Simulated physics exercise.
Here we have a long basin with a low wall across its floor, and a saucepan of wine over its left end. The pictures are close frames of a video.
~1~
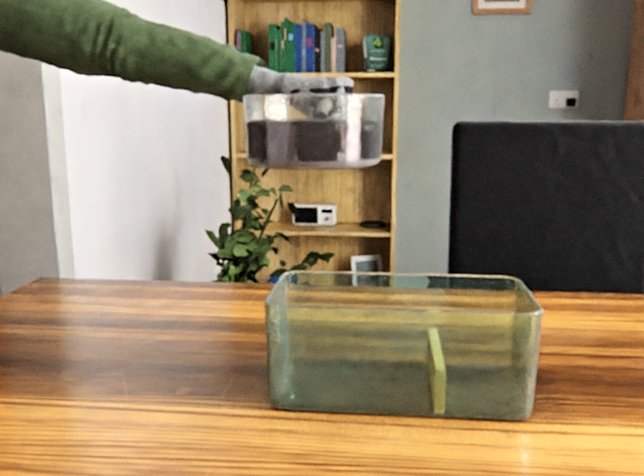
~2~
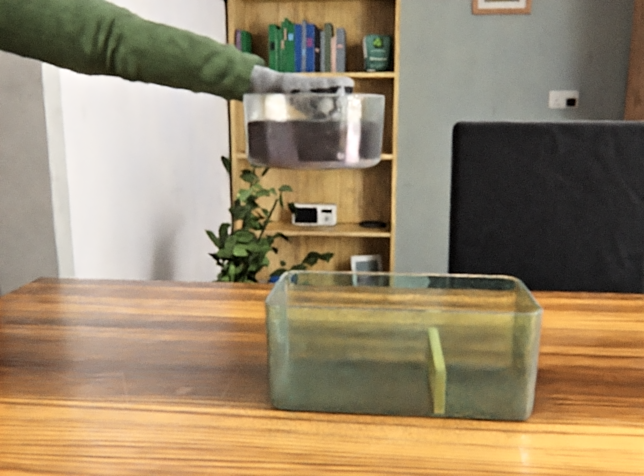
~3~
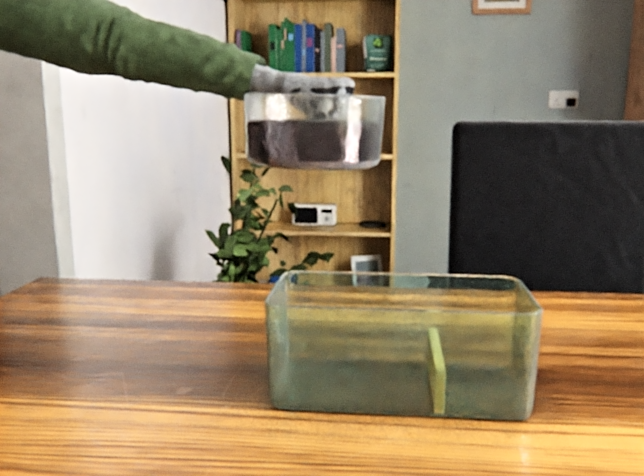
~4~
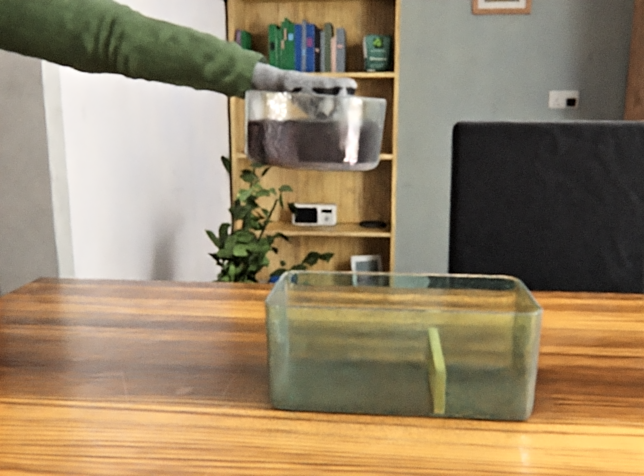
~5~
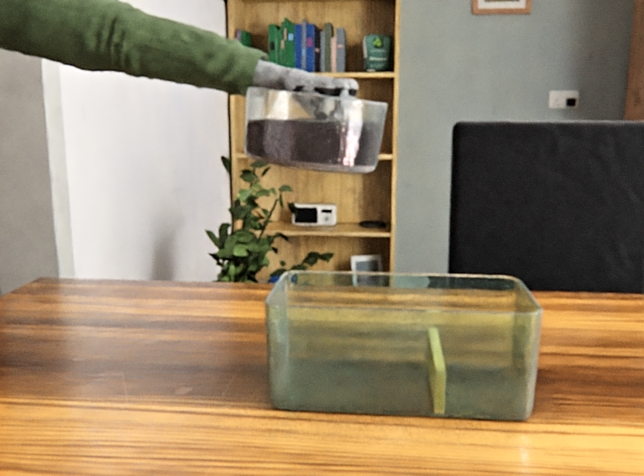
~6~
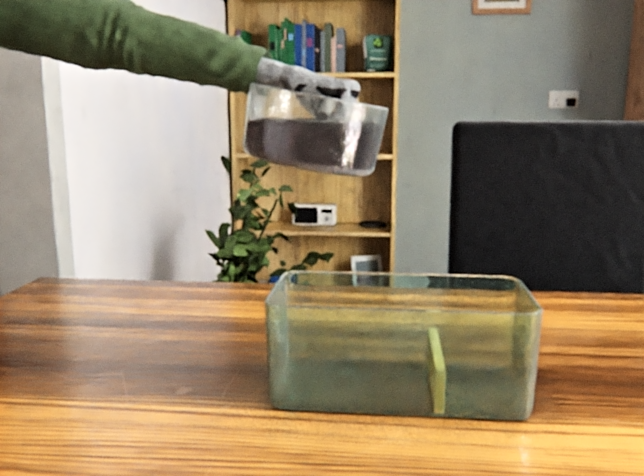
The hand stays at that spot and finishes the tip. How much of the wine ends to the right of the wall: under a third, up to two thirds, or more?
In the end between a third and two thirds is right of the wall.
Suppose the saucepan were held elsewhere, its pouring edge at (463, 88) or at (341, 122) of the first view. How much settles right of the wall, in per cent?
First some 70, then 0 per cent.
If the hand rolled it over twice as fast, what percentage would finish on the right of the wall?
Near 30 %.
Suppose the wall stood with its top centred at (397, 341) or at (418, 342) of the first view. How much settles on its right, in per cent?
In turn 90 and 70 in a hundred.
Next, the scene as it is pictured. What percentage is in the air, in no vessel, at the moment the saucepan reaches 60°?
Roughly 25 in a hundred.
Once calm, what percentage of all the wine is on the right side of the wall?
Roughly 50 in a hundred.
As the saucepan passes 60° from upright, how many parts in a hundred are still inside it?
Near 70 %.
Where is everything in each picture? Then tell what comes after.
In the first picture, it leans 0°; its right rim is at (383, 97); the wine meets the walls at (251, 121) and (379, 121); the long basin's rim runs from (275, 288) to (530, 295); the wall's top is at (436, 348).
In the second picture, it leans 0°; its right rim is at (383, 98); the wine meets the walls at (250, 121) and (380, 122).
In the third picture, it leans 2°; its right rim is at (384, 100); the wine meets the walls at (251, 120) and (380, 122).
In the fourth picture, it leans 4°; its right rim is at (385, 102); the wine meets the walls at (251, 120) and (380, 122).
In the fifth picture, it leans 7°; its right rim is at (386, 106); the wine meets the walls at (251, 120) and (380, 123).
In the sixth picture, it leans 10°; its right rim is at (387, 111); the wine meets the walls at (250, 120) and (382, 123).
A moment on, the saucepan is tipped part way and 71 per cent is still to pour, 2 is left of the wall and 0 right of it.
Next, the saucepan is tipped on its side and 19 per cent is still to pour, 15 is left of the wall and 47 right of it.
Then the saucepan is tipped on its side and 3 per cent is still to pour, 45 is left of the wall and 48 right of it.
Later the saucepan is tipped on its side and 0 per cent is still to pour, 50 is left of the wall and 48 right of it.
In the end 51 per cent lies left of the wall, 48 right of it and 1 outside.
